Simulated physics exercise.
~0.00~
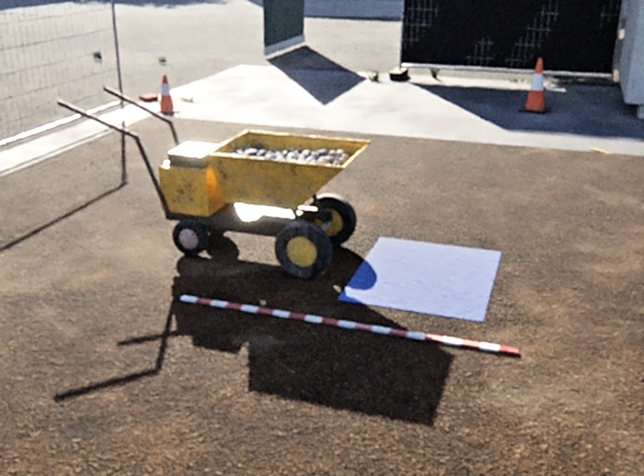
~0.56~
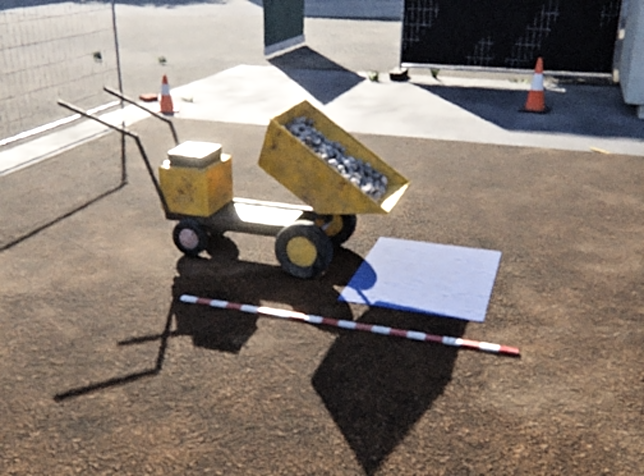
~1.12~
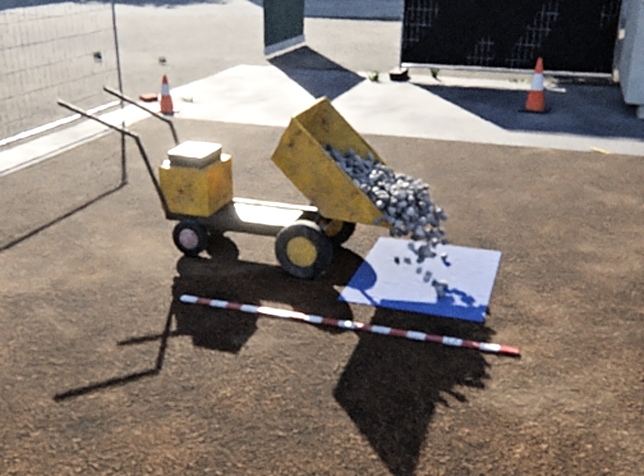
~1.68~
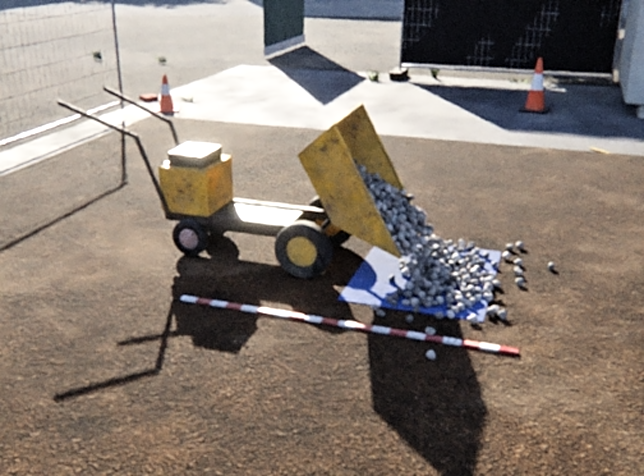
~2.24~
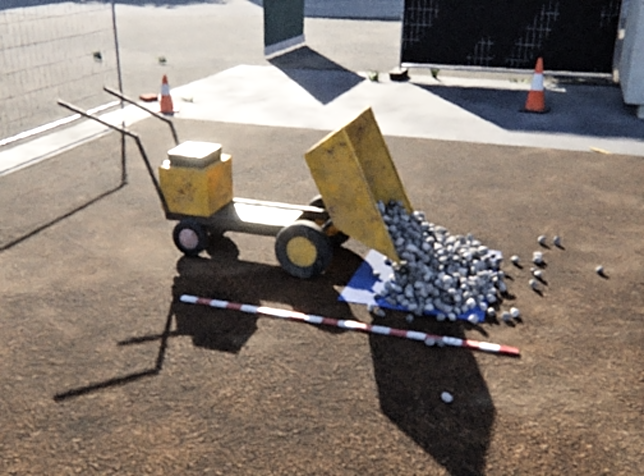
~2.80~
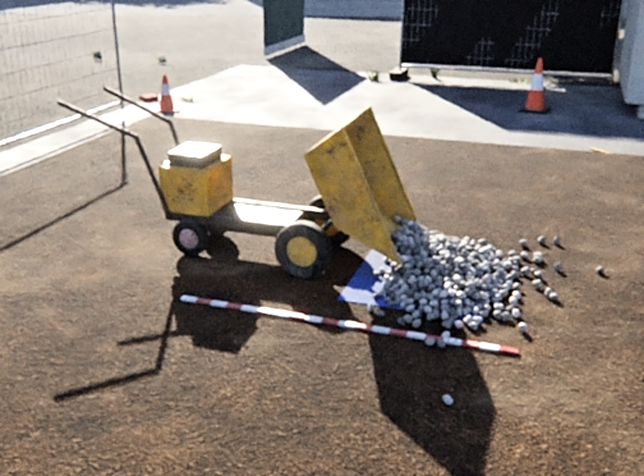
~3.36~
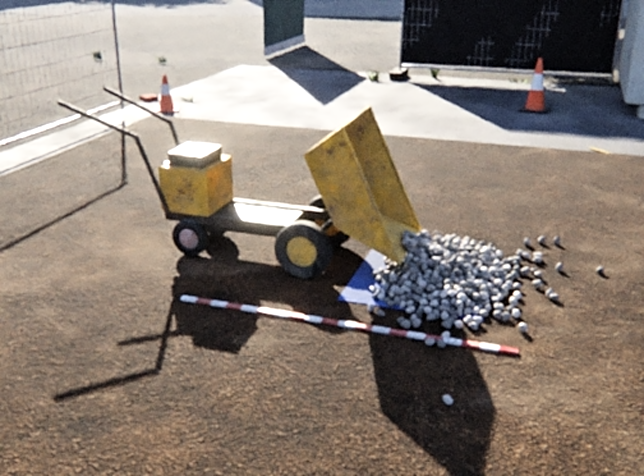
A yellow powered barrow tipped its tray of smooth grey stones steeply forward, and they slid out to the right onto a pale blue sheet on the ground, settling in a heap that covered most of it, with several stones scattered beyond.
